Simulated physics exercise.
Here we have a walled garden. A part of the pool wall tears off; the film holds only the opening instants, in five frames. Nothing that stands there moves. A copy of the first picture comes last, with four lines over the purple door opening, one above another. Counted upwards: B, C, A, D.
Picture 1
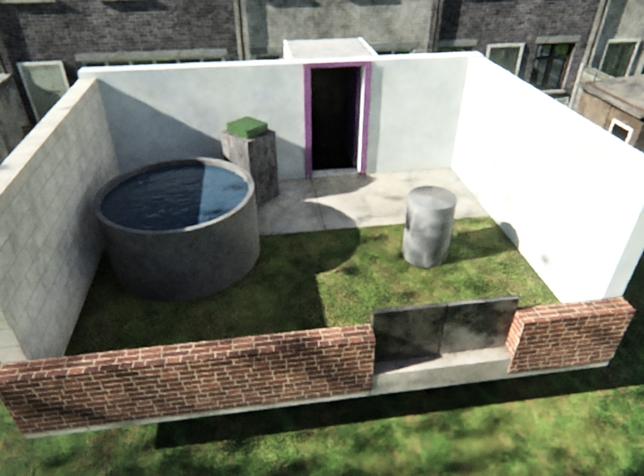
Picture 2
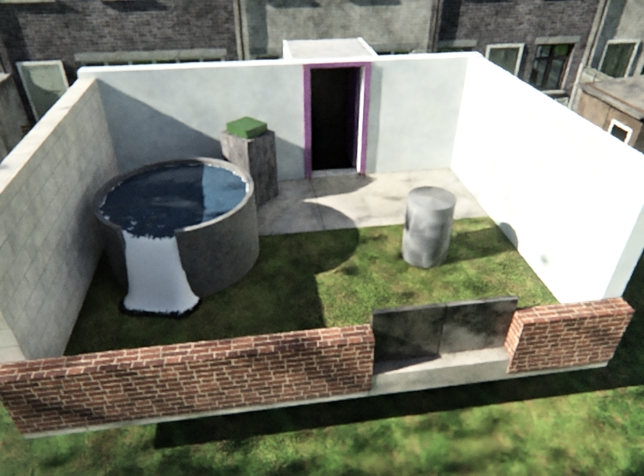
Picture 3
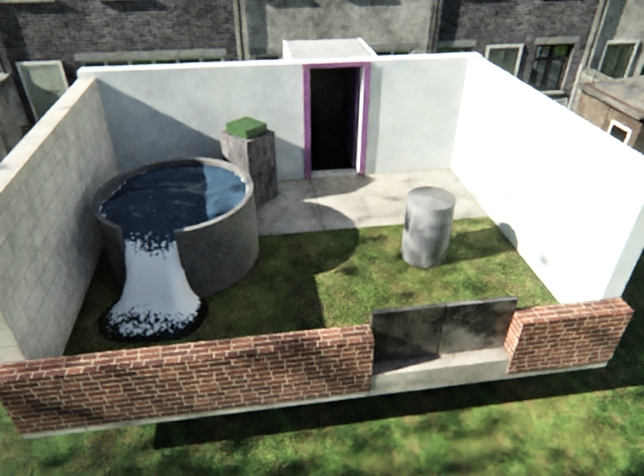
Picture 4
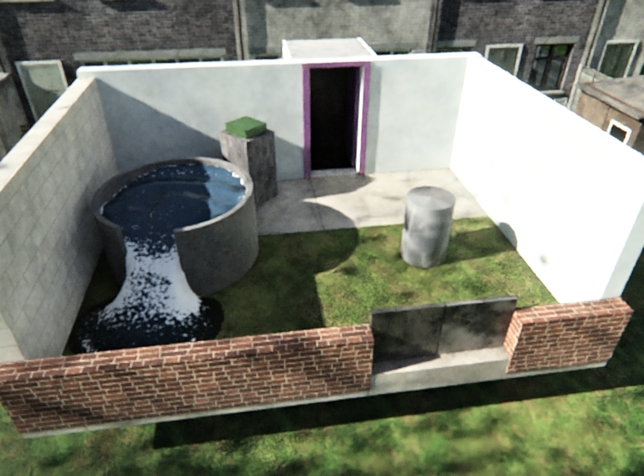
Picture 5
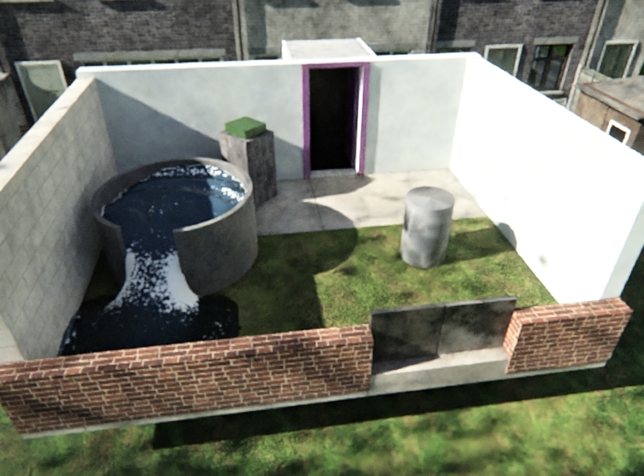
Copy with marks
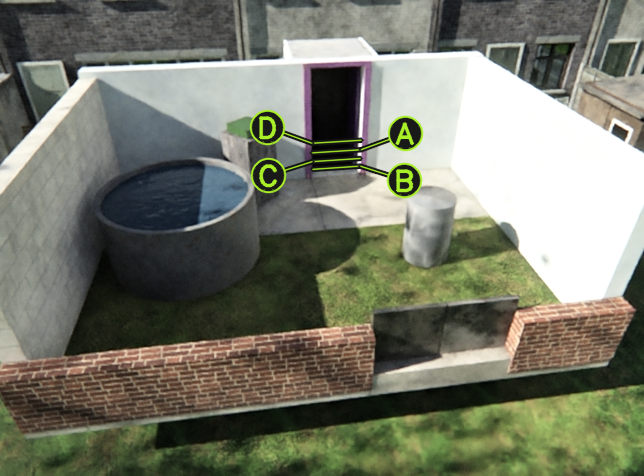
The clip shows a walled garden with a round pool, a purple doorway and a shut gate; the still water starts pouring through the pool's front side and spreads across the grass behind the brick wall, mostly toward the left.
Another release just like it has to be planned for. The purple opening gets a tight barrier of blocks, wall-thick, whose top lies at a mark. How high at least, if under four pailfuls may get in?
B.
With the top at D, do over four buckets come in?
No.
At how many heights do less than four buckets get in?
All of the four.
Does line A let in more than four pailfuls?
No.
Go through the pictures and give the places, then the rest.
Water in the pool at rest, its middle at (177, 196); foot of the purple doorway at (336, 176); shut gate at (444, 312).
Water covers 1 % of the ground and shows as far out as (197, 300).
Water covers 3 % of the ground and shows as far out as (113, 327).
Water covers 7 % of the ground and shows as far out as (91, 327).
Water covers 11 % of the ground and shows as far out as (68, 326).
On the marked copy, A at (336, 151); B at (336, 167); C at (336, 160); D at (336, 141); from the bottom up B, C, A, D.
Choosing A, nothing gets over.
Choosing B, nothing gets over.
Choosing C, nothing gets over.
Choosing D, nothing gets over.
